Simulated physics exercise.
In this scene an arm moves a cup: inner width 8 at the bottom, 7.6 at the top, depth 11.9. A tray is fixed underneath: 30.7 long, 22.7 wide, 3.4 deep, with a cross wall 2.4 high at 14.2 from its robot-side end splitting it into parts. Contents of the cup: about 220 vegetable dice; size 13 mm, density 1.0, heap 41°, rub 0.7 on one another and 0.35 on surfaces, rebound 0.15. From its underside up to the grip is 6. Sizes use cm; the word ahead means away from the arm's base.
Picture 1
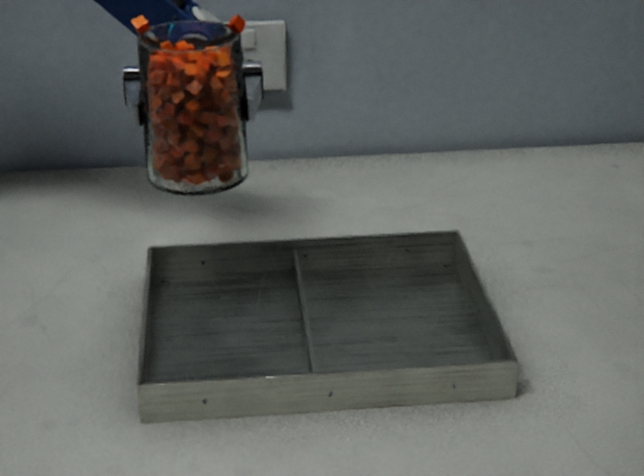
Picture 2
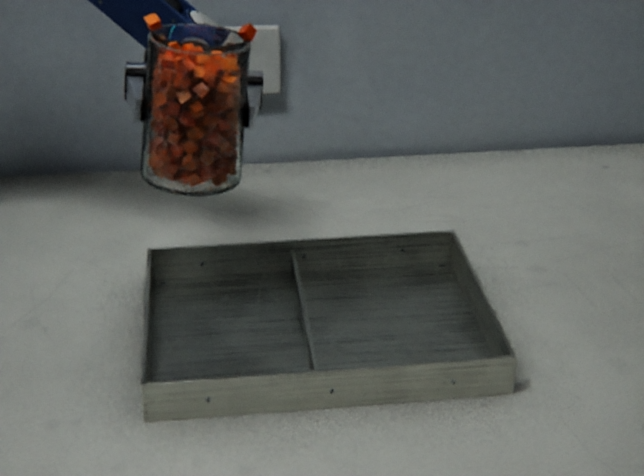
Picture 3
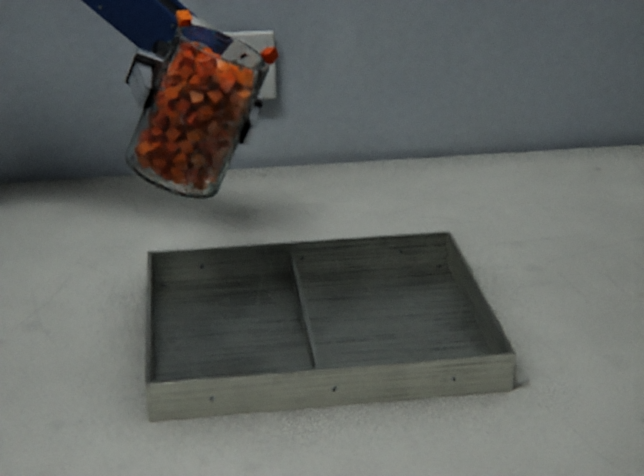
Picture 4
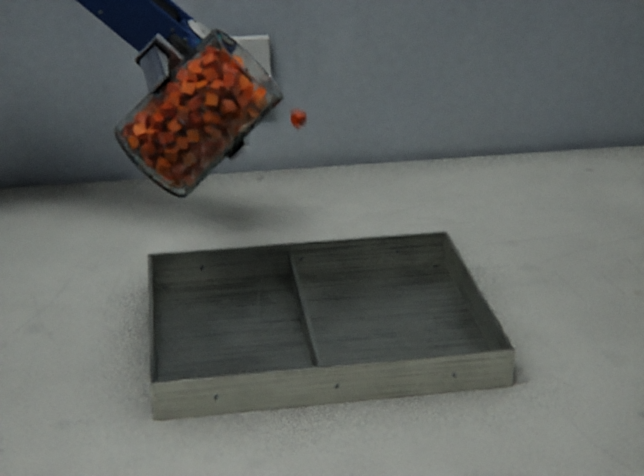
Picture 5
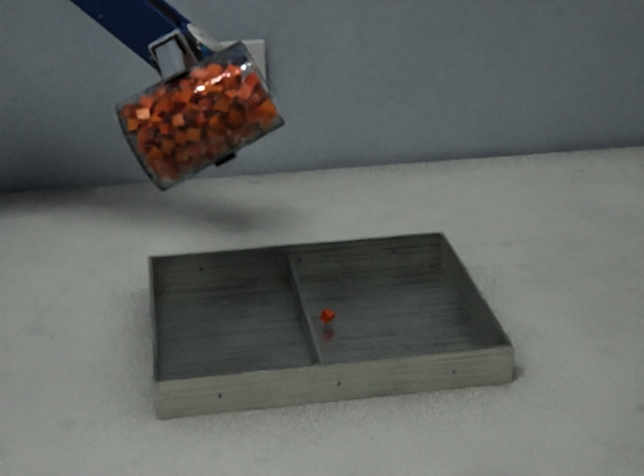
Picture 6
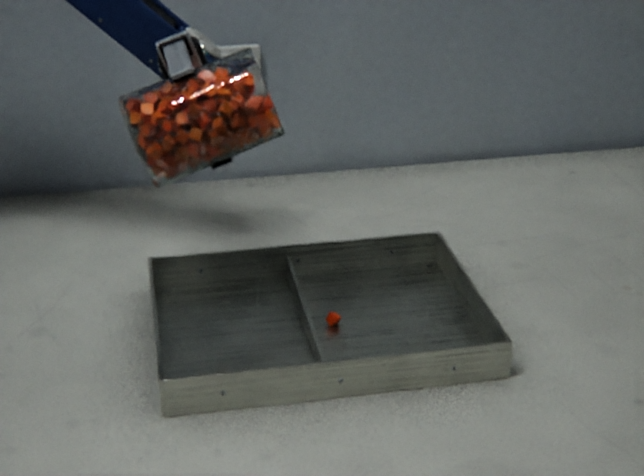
A clear cup heaped with orange vegetable dice, held by a blue arm at upper left, hangs above a shallow grey tray split by a cross wall. The tray sits on a pale surface before a blue-grey wall, seen from slightly above. The arm tilts the cup rightward until it lies nearly sideways, and one piece drops into the tray's right part while the view shifts very slightly.
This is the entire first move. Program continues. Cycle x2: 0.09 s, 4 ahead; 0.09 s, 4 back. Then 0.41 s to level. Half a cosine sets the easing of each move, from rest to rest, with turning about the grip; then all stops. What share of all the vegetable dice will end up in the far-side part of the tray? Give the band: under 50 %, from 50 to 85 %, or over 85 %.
The share falls under 50 %.
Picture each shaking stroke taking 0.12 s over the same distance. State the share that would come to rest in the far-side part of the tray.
Roughly 20 in a hundred.
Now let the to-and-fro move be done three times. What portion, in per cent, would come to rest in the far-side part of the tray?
Then roughly 40 percent.
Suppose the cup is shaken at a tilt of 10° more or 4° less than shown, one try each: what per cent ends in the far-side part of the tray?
They would come to near 55 and 25 per cent.
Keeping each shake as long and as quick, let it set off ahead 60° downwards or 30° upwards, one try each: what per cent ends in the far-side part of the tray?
Roughly 5 per cent, then 55 per cent.
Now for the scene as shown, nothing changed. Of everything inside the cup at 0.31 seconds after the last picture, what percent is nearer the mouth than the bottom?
I'd say close to 60 per cent.
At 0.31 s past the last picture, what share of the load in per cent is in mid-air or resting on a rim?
Roughly 14 per cent.
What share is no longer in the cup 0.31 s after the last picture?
About 25 per cent.
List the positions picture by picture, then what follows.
The first frame shows the cup middle at (194, 109), level; upper third of the load around (189, 76), from x 140 to 235, top at y 25; 220 in the cup.
The second frame shows the cup middle at (195, 110), tilted 7° forward; upper third of the load around (193, 76), from x 155 to 245, top at y 20.
The third frame shows the cup middle at (197, 113), tilted 25° forward; upper third of the load around (199, 82), from x 140 to 270, top at y 20.
The fourth frame shows the cup middle at (198, 115), tilted 46° forward; upper third of the load around (208, 89), from x 130 to 300, top at y 55; 219 in the cup, 1 in flight or on a rim.
The fifth frame shows the cup middle at (200, 116), tilted 64° forward; upper third of the load around (207, 95), from x 130 to 325, top at y 70; 219 in the cup, 1 in the far-side part.
The sixth frame shows the cup middle at (202, 118), tilted 71° forward; upper third of the load around (204, 98), from x 135 to 335, top at y 75; 219 in the cup, 1 in the far-side part.
Then, 0.31 s on, tilted 71° forward, highest piece 27 above the table; 170 in the cup, 19 in the far-side part, 31 in flight or on a rim.
Then, 0.62 s on, tilted 22° forward, highest piece 28 above the table; 139 in the cup, 77 in the far-side part, 4 in the robot-side part.
Then, 0.97 s on, level, highest piece 26 above the table; 139 in the cup, 77 in the far-side part, 4 in the robot-side part.
Then, 2.02 s on, level, highest piece 25 above the table; 139 in the cup, 77 in the far-side part, 4 in the robot-side part.
In the end, 139 in the cup, 77 in the far-side part, 4 in the robot-side part. That is 35 % in the far-side part of the tray.
